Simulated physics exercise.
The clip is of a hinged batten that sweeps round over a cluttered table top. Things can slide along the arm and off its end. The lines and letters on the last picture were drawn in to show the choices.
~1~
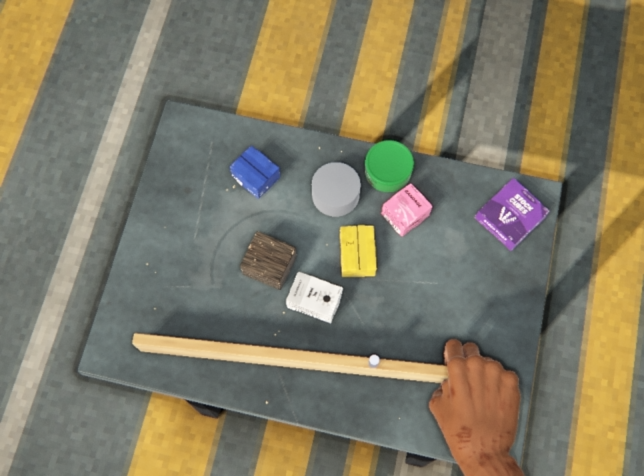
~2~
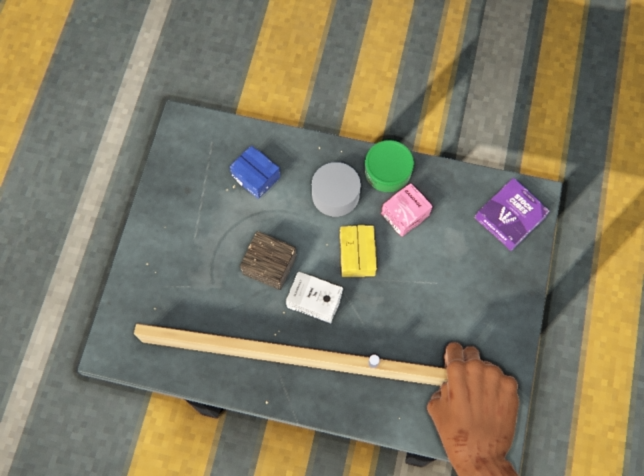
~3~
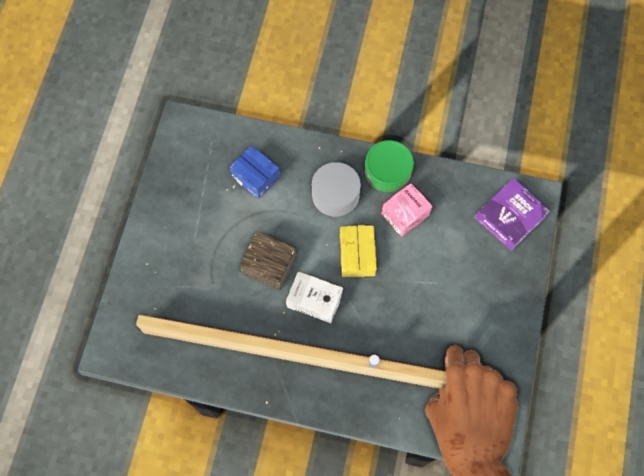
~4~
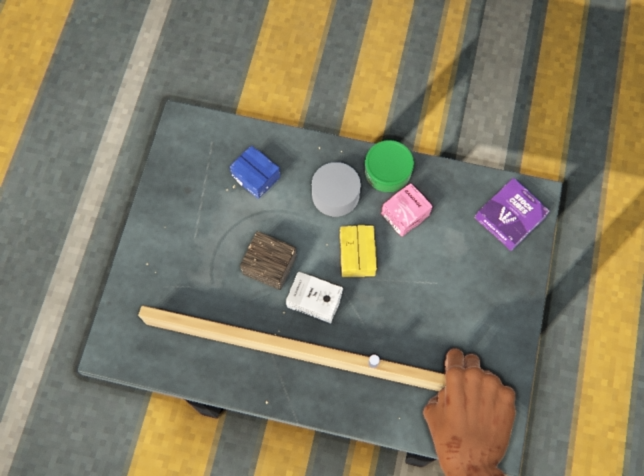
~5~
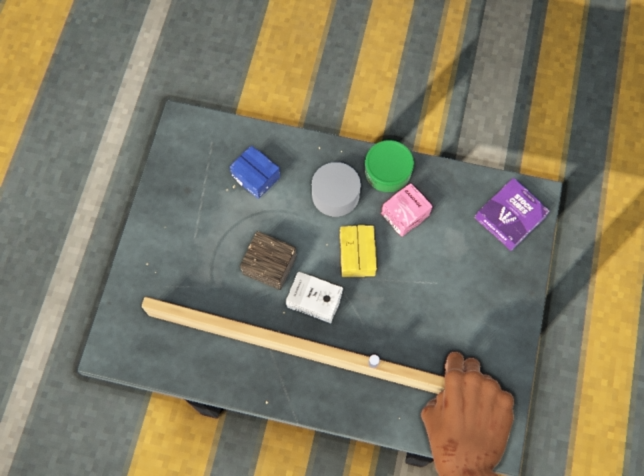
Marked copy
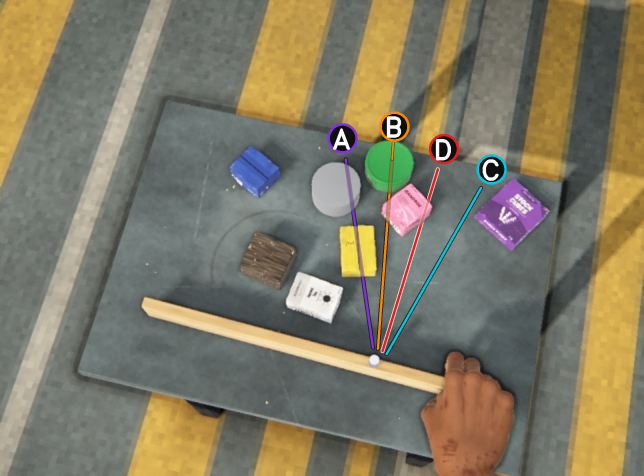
The video shows a hand at the right end of a wooden batten on a dark table top, the batten's left end swinging slightly upward toward a white packet and brown block while the scattered coloured objects stay still.
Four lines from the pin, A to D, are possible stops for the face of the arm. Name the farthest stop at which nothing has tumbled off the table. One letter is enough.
Nothing falls up to A.
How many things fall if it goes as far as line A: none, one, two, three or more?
In all, none.
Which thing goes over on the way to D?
It is the green jar.
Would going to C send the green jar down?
By then, yes.
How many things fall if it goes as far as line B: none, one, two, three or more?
By then, one.
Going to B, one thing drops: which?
The green jar goes over.
On the marked copy, A at (359, 250); B at (386, 251); C at (436, 268); D at (412, 256).
With A. Early on, arm (277, 285); white packet (319, 294); black block (276, 257).
Further on, arm (319, 255); blue box (270, 157); grey pot (343, 182).
At the end, arm (356, 245); green jar (416, 158); grey pot (373, 175); nothing has fallen.
As for the rest, B drops the green jar; C drops the green jar; D drops the green jar.
